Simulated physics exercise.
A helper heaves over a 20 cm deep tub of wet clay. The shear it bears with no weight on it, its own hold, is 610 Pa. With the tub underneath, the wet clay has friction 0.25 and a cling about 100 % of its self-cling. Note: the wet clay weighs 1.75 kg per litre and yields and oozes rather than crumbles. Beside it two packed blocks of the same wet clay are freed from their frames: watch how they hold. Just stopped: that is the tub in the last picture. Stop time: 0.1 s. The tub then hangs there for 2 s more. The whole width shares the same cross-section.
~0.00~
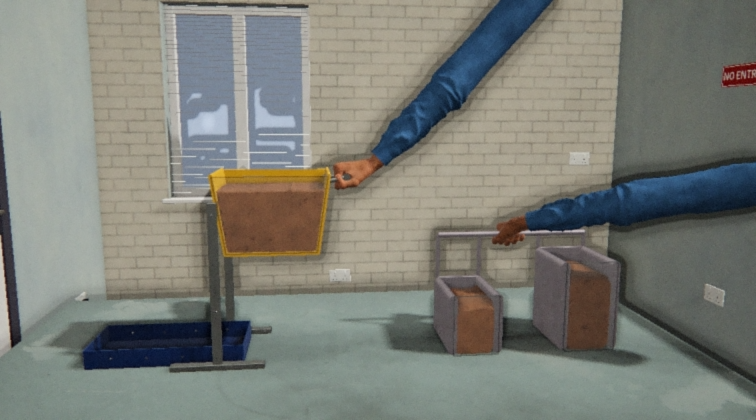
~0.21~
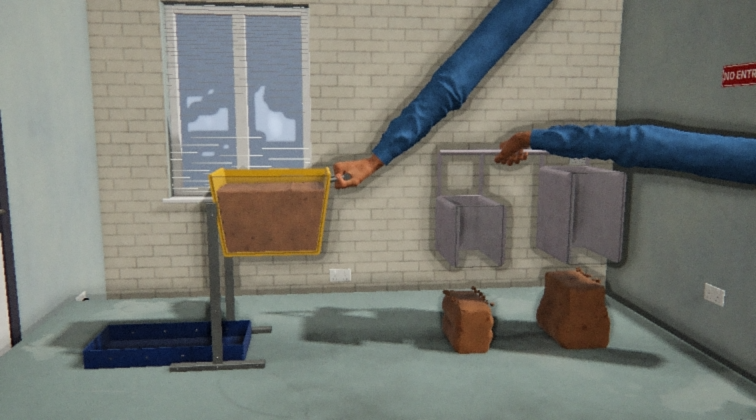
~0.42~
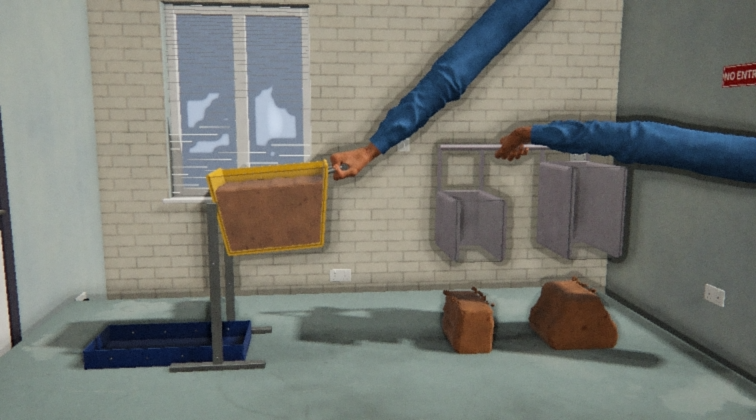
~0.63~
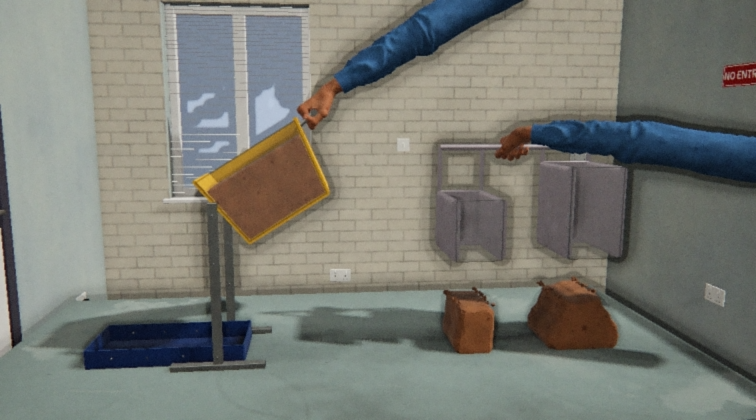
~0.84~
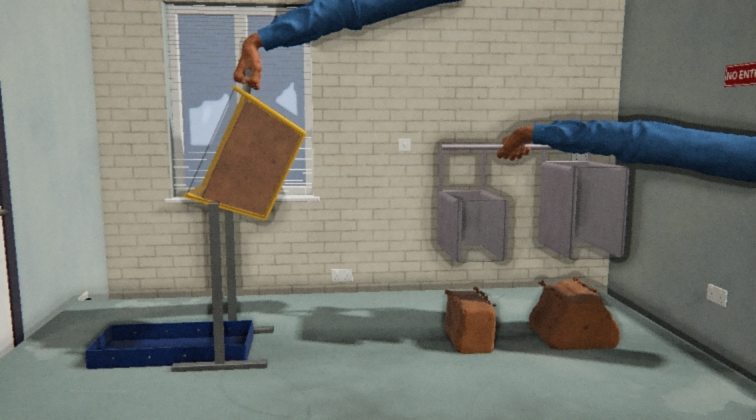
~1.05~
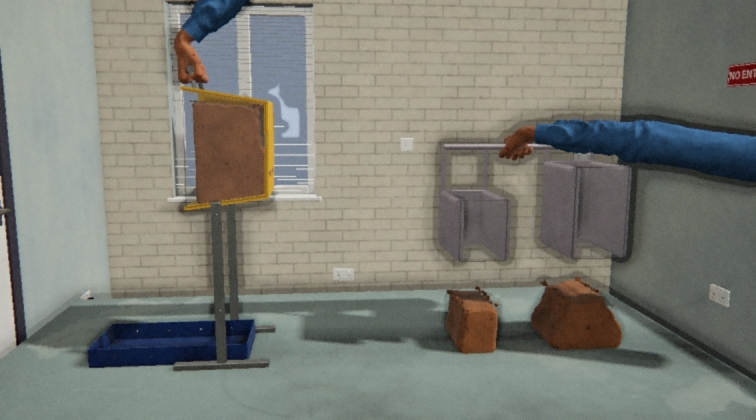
Two blue-sleeved arms reach in from the right of a pale brick room seen from the front, one holding a yellow-edged tub of brown clay on a stand above a blue tray, the other gripping grey moulds around two clay blocks. The moulds lift clear, and the larger block slumps and widens. The first arm then swings the tub up leftward onto its side, the clay still inside.
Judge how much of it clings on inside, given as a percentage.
Something like 40 % clings on inside.
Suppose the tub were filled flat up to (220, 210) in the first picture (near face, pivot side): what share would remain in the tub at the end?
55 %.
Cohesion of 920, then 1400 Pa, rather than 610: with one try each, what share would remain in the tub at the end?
Respectively, close to 40 % and close to 100 %.
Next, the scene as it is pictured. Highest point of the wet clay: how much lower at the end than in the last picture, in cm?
Roughly 1 cm.
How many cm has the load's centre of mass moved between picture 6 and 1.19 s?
Roughly 5 cm.
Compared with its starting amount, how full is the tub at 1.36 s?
Roughly 55 per cent.
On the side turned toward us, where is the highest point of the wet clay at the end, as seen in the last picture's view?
About (263, 105).
After 1.19 s, the tub is at 89 degrees and holds 88 %.
After 1.36 s, the tub is at 89 degrees and holds 53 %.
After 1.53 s, the tub is at 89 degrees and holds 41 %.
After 1.70 s, the tub is at 89 degrees and holds 40 %.
After 3.05 s, at the end, the tub is at 89 degrees and holds 40 %.
